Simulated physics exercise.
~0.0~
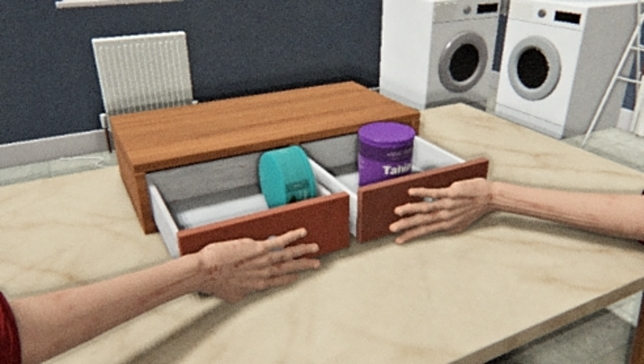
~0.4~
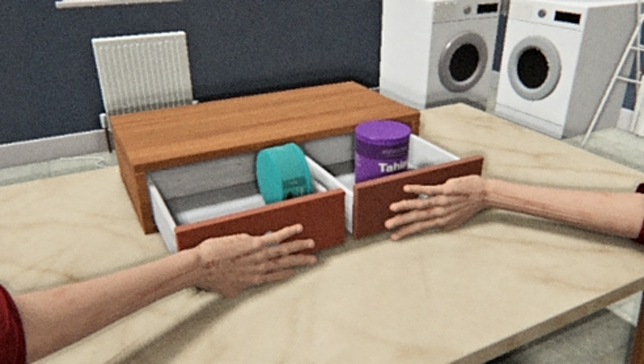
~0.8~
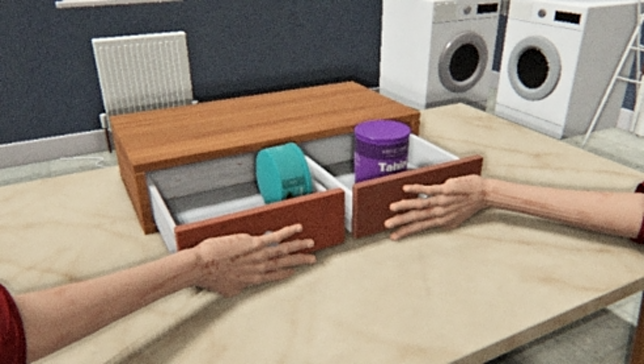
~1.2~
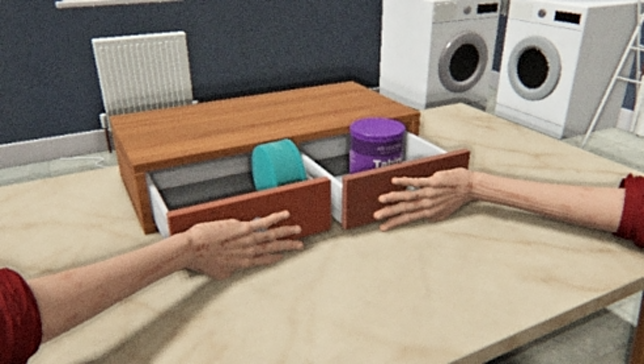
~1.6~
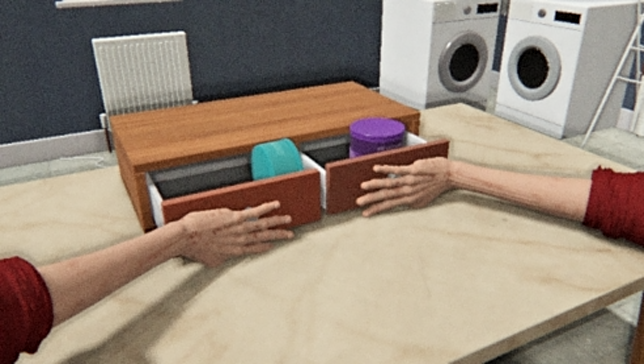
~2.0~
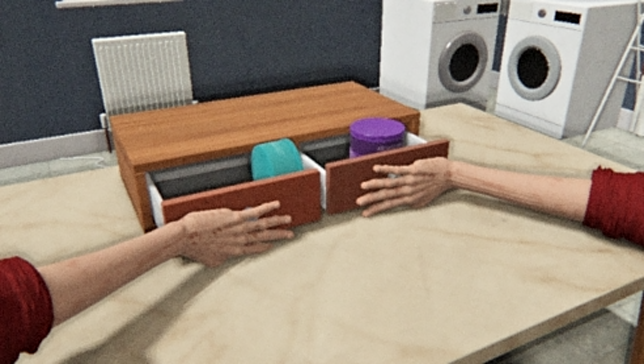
The clip opens on a low wooden chest on a pale tabletop, its two reddish-brown drawers pulled open, with a turquoise tub tipped on its side in the left one and a purple tub upright in the right. A hand rests against each drawer front, and at first the drawers barely shift. Then both hands push, and the drawers slide slowly inward together, carrying the tubs back toward the chest. The drawers go in a little farther, then stop. At the end, both remain partly open, with the tubs showing above the fronts and the hands still against them.
